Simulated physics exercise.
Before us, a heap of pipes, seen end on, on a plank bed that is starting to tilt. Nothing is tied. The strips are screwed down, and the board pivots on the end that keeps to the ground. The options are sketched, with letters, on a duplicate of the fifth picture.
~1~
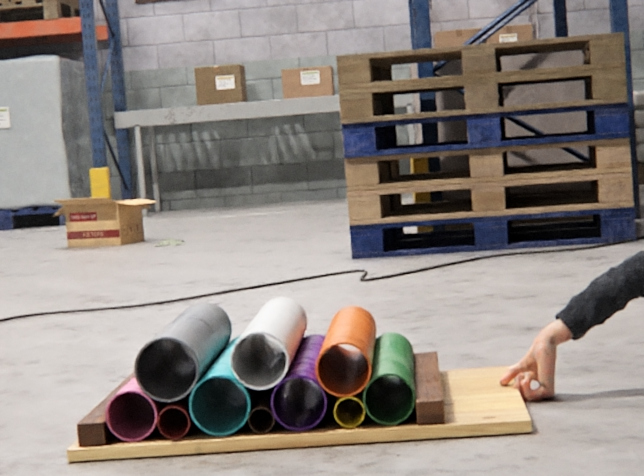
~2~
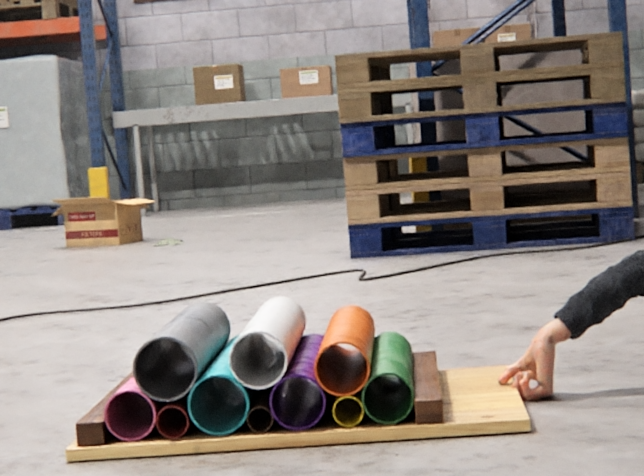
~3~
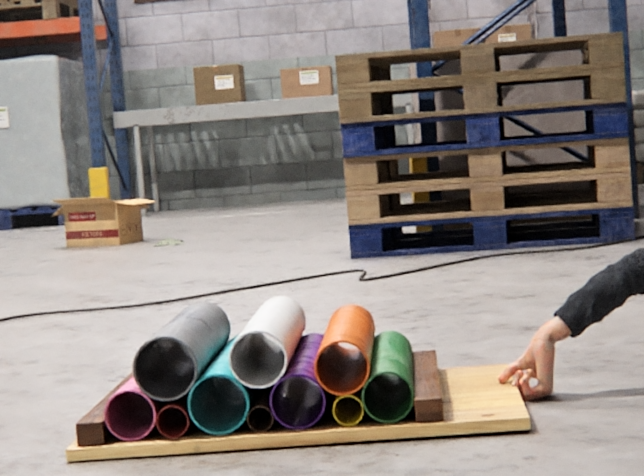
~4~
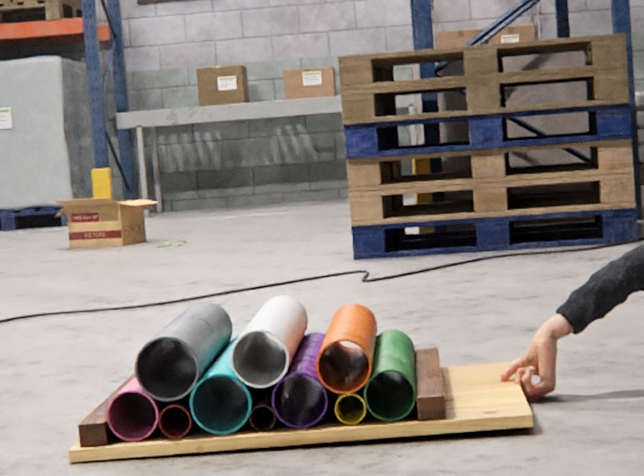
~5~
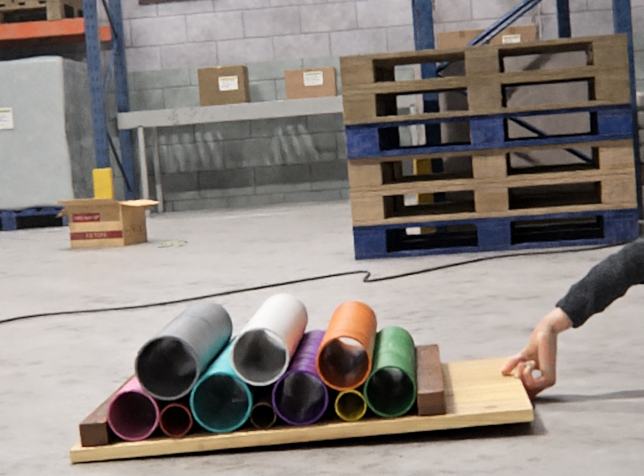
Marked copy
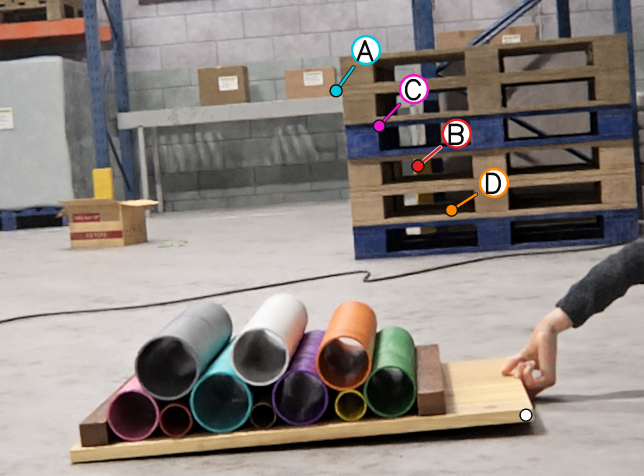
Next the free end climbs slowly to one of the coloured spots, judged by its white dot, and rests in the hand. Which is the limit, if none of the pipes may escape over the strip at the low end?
The answer is mark B.
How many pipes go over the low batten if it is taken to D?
The count is none.
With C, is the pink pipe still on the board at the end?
The pink pipe: Yes.
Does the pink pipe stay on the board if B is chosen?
Yes.
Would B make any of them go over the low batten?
No, at B.
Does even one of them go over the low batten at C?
At C: Yes.
On the marked copy, A at (336, 91); B at (418, 166); C at (379, 126); D at (452, 210); the white dot at (526, 415).
With B. Early on, board at 20°.
Further on, board at 36°.
At the end, board at 36°, none over the low batten.
As for the rest, A three over the low batten (white, grey, orange); C one over the low batten (grey); D none over the low batten.
